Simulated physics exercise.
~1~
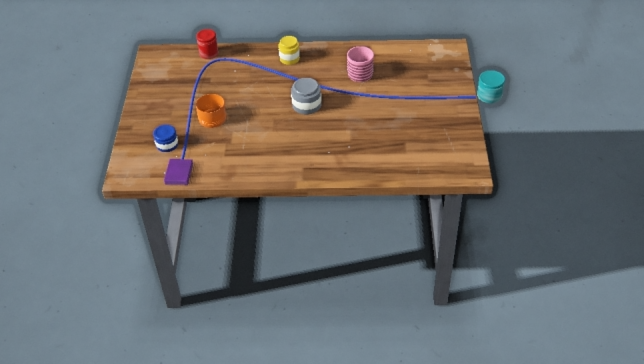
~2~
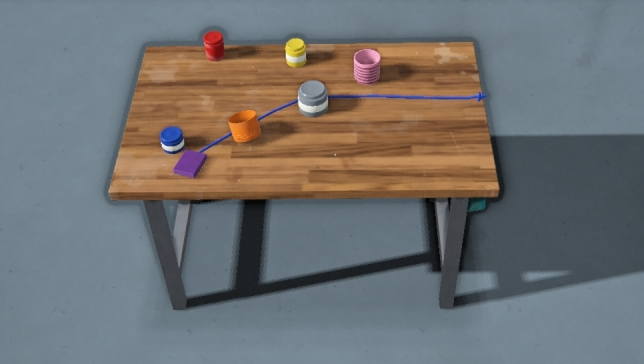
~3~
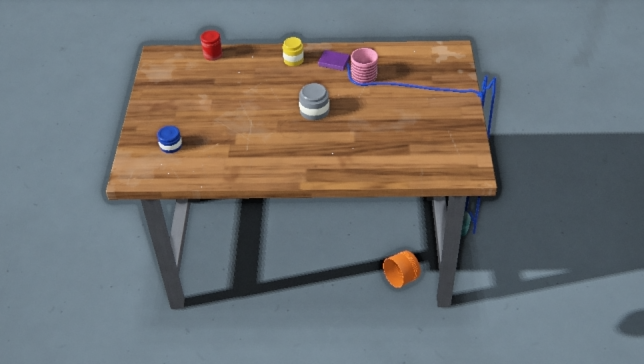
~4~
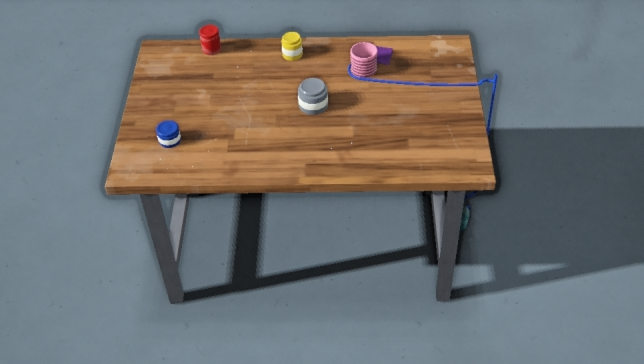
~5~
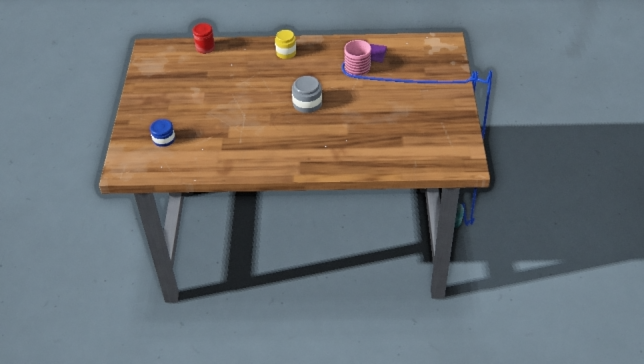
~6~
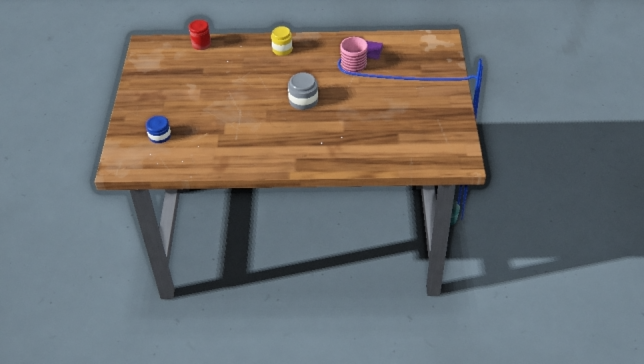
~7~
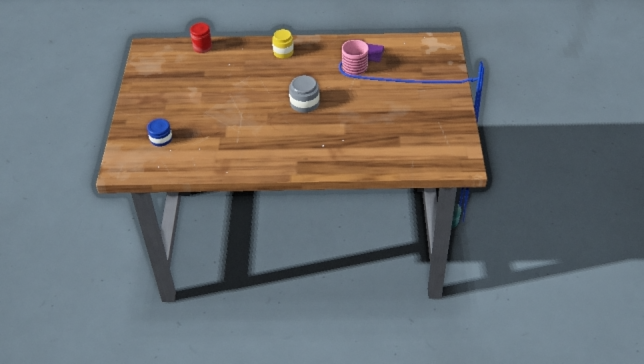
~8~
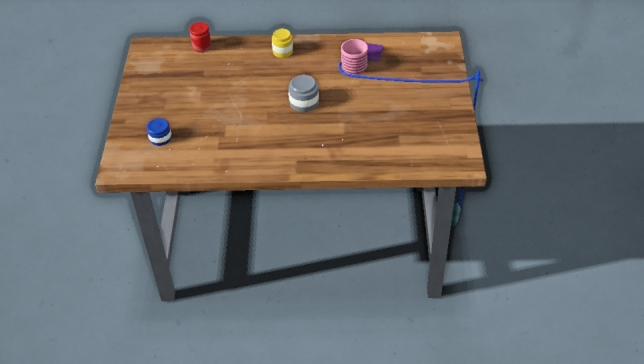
A teal speaker drops off the table, its cable dragging the phone and toppling the orange cup.
